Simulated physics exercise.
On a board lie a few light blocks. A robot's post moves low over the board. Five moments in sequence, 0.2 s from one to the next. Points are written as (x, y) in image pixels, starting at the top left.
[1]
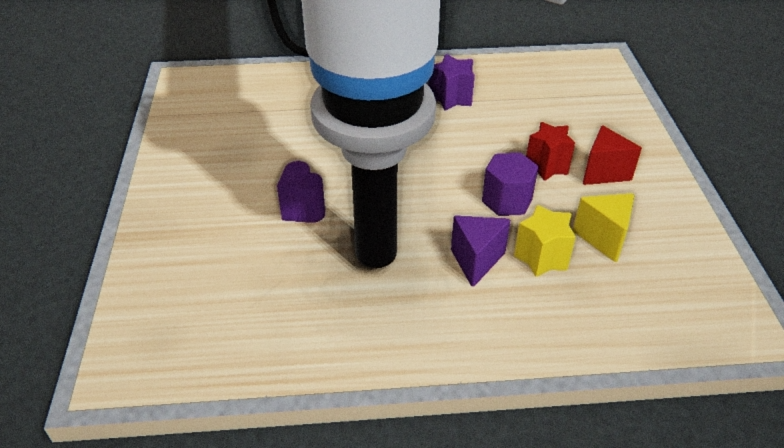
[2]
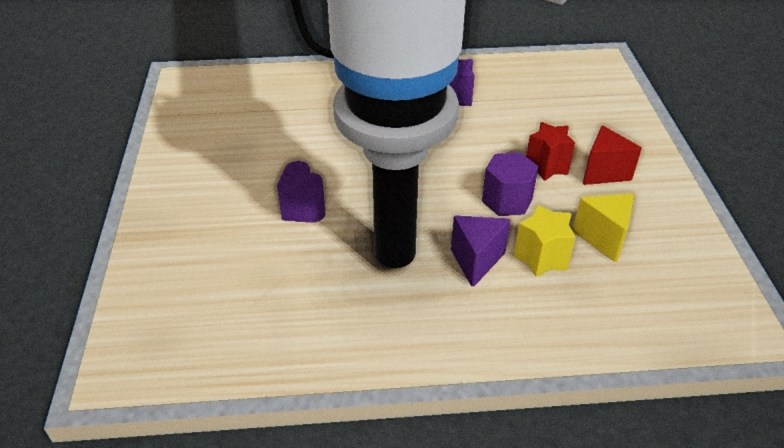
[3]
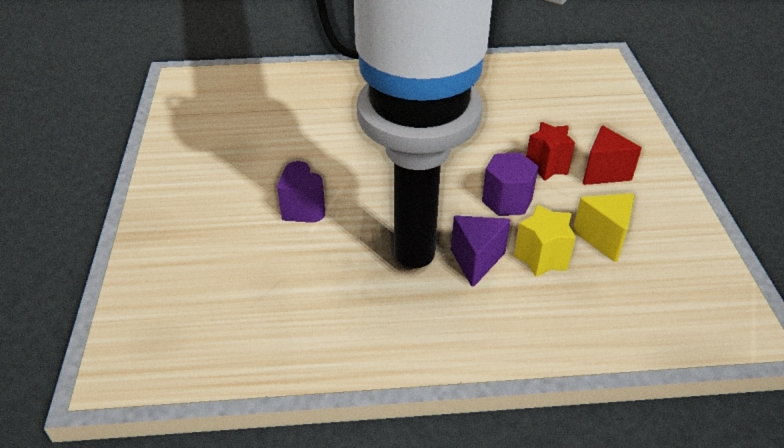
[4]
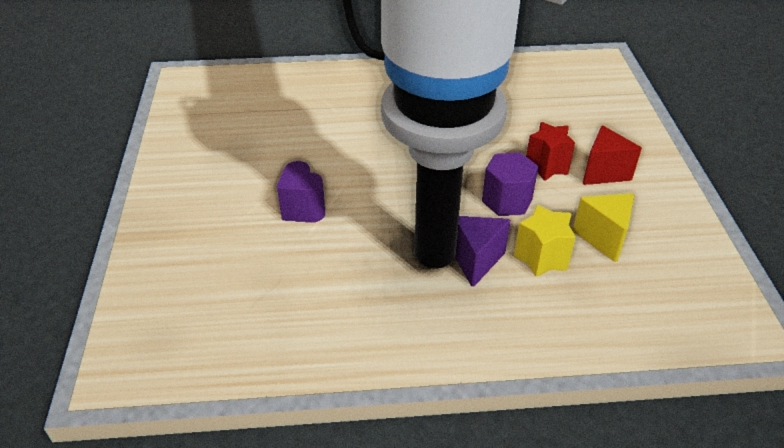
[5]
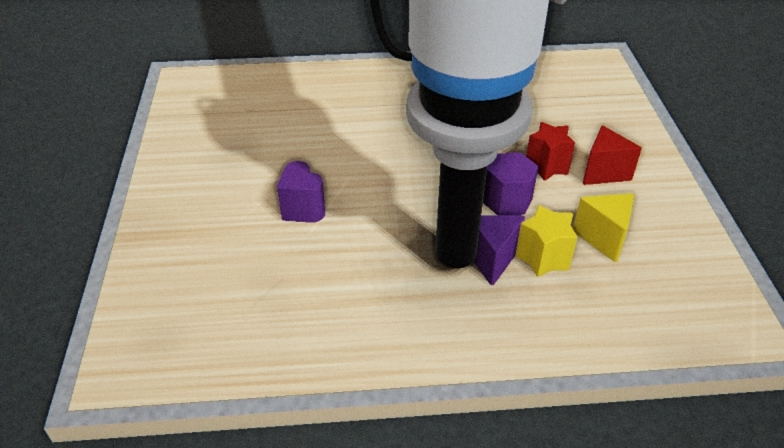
On a wooden board, a robot's post slides right and pushes the purple triangular block.
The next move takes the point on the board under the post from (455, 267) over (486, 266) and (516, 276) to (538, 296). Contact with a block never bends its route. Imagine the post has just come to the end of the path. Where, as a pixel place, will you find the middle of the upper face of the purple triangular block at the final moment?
Roughly at (536, 217).
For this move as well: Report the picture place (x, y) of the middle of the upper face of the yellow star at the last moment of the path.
When the path ends, it will be at (578, 221).
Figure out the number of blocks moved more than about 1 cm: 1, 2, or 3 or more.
The way I see it, the answer is two.
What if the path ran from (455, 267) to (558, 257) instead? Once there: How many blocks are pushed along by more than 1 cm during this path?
In total, three or more blocks get moved by over 1 cm.
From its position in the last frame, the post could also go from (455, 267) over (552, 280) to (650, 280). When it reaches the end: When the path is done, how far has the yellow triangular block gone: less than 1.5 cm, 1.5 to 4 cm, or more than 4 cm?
It travels less than 1.5 cm.
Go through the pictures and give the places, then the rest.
The first picture shows lower end of the post (376, 255), tops of blocks, purple triangular block (480, 229), purple six-sided block (512, 167), yellow star (549, 223).
The second picture shows post (395, 255), blocks as before.
The third picture shows post (415, 255), blocks as before.
The fourth picture shows post (435, 255), blocks as before.
The fifth picture shows post (456, 255), purple triangular block (497, 227), purple six-sided block (512, 167), yellow star (551, 223).
What follows on the original path. Halfway along, post (504, 258); purple triangular block (535, 218), turned 30° anticlockwise; yellow star (577, 221), turned 40° clockwise.
At the end, post (541, 285); purple triangular block (536, 217), turned 30° anticlockwise; purple six-sided block not moved; yellow star (578, 221), turned 40° clockwise.
